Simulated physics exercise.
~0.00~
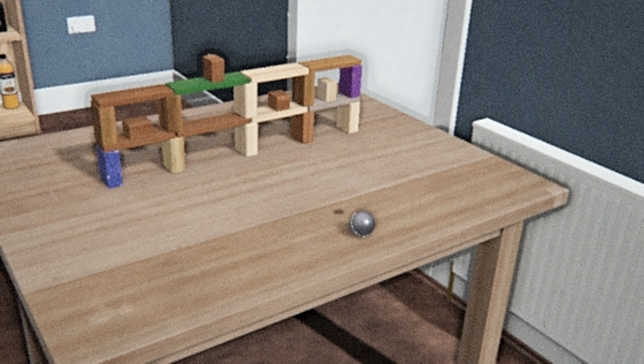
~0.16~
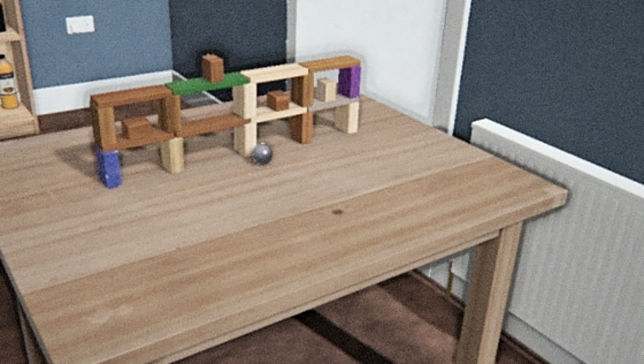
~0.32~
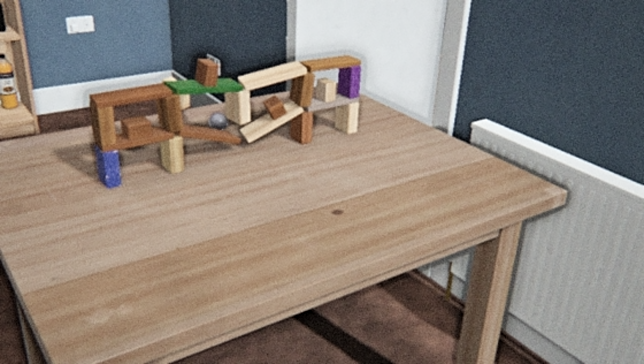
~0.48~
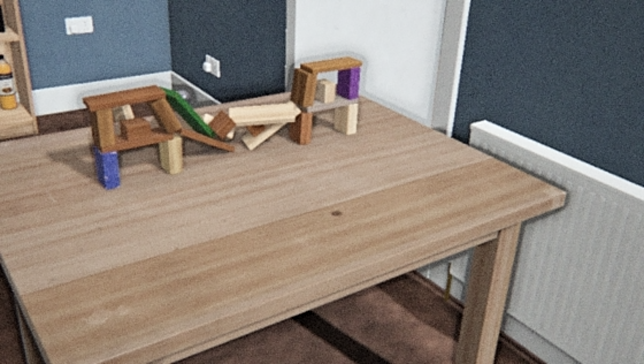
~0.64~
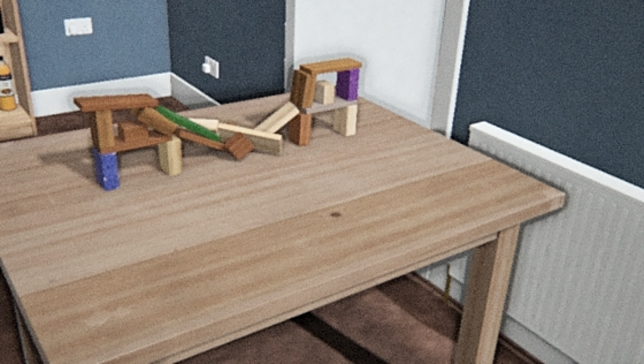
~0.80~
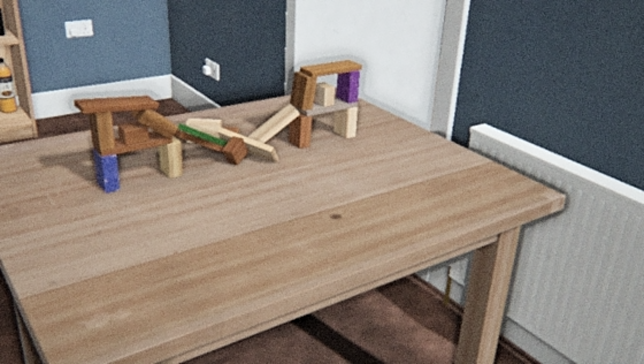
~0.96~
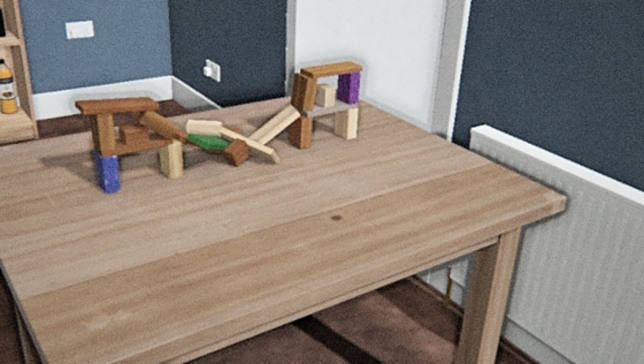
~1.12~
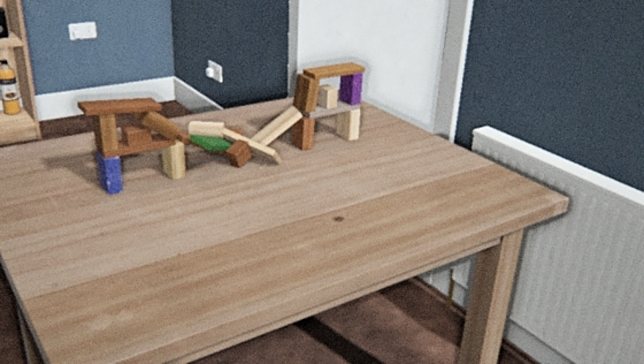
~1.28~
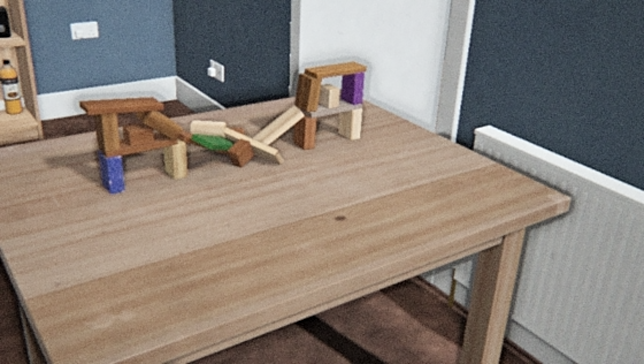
A steel ball rolls into a wooden block structure, and its middle collapses, leaving both ends standing.
